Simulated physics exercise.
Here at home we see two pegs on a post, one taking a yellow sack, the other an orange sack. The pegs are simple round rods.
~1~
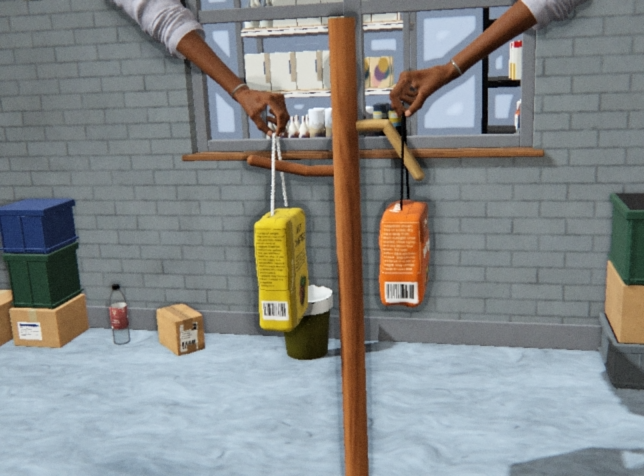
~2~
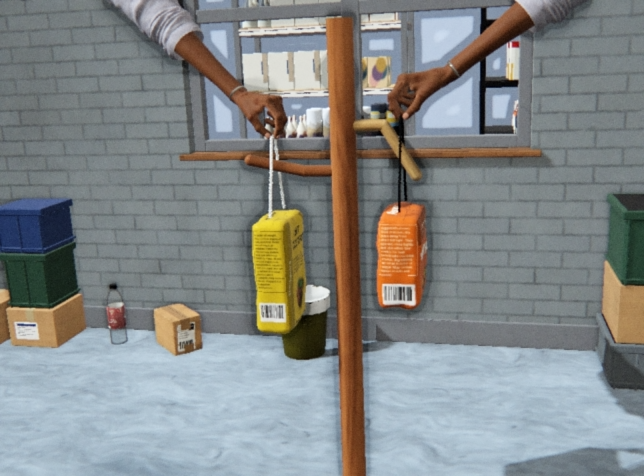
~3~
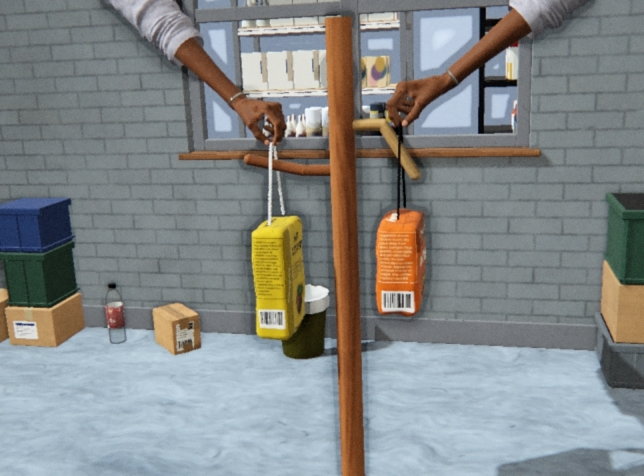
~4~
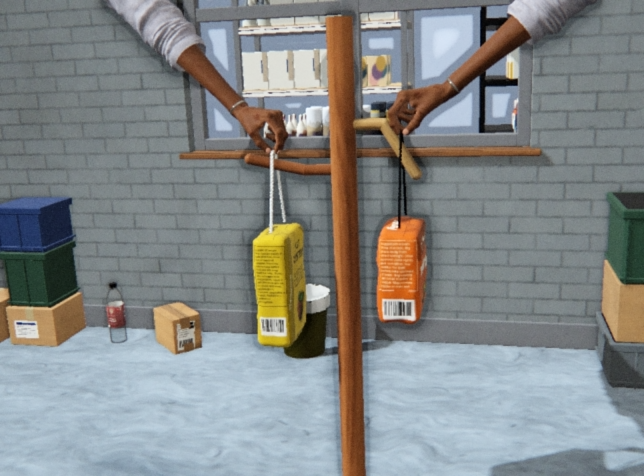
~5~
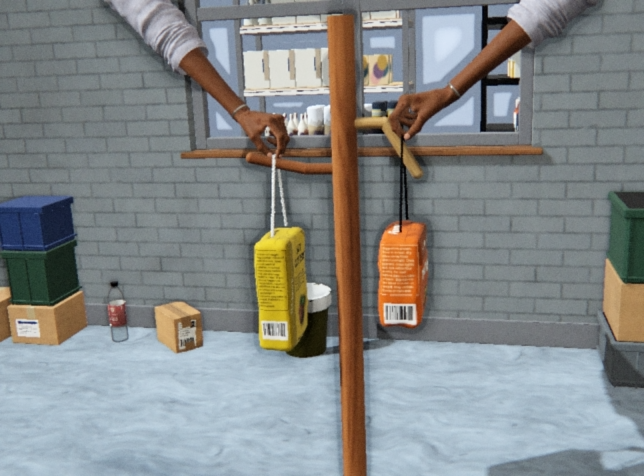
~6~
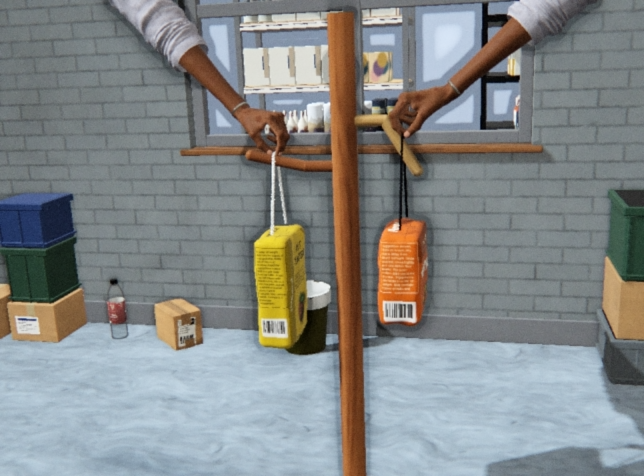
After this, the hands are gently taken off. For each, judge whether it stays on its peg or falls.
The yellow sack should stay attached to its peg; the orange sack should come loose and fall.
Then, 0.28 s past the final frame, yellow sack on its peg near (284, 287); orange sack falling near (405, 360).
Then, 0.52 s past the final frame, yellow sack on its peg near (287, 289); orange sack on the floor.
Then, 0.82 s past the final frame, yellow sack on its peg near (292, 289); orange sack on the floor.
When it is over, yellow sack on its peg near (296, 290); orange sack on the floor. The yellow sack holds on and the orange sack comes down.
